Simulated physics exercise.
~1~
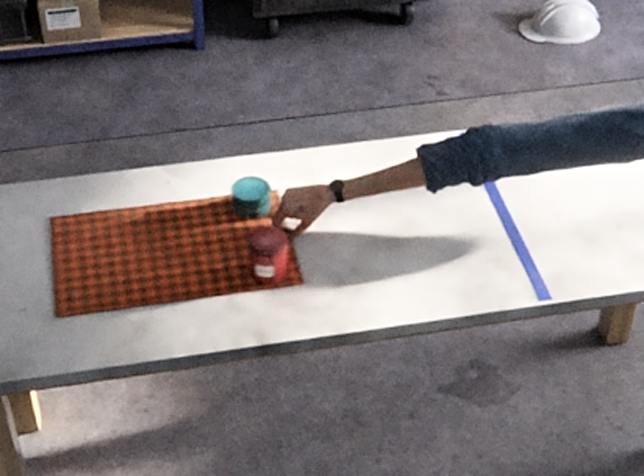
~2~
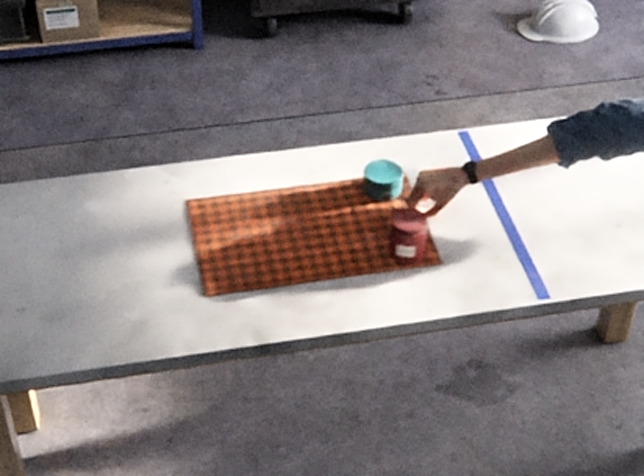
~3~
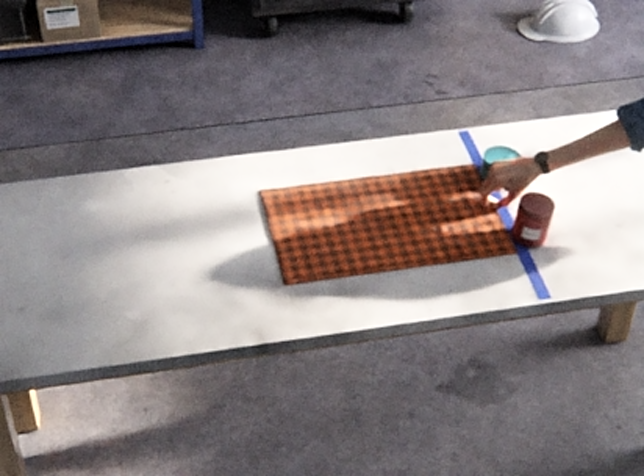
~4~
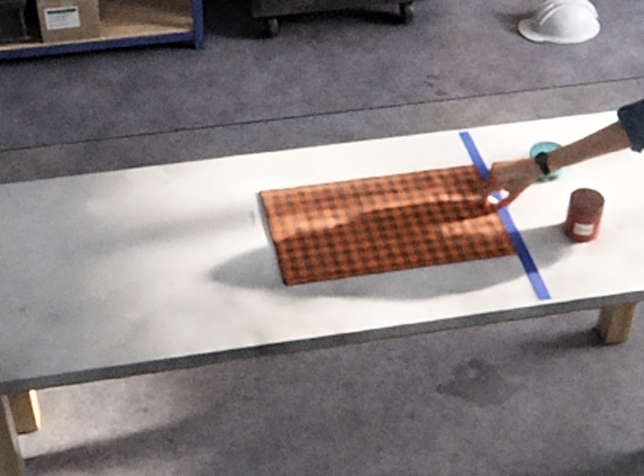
In this clip, a hand pulls an orange checkered cloth carrying a turquoise tub and a red jar rightward along a white table. The cloth stops at a blue tape strip, while both containers slide off its front edge and end up beyond the tape.
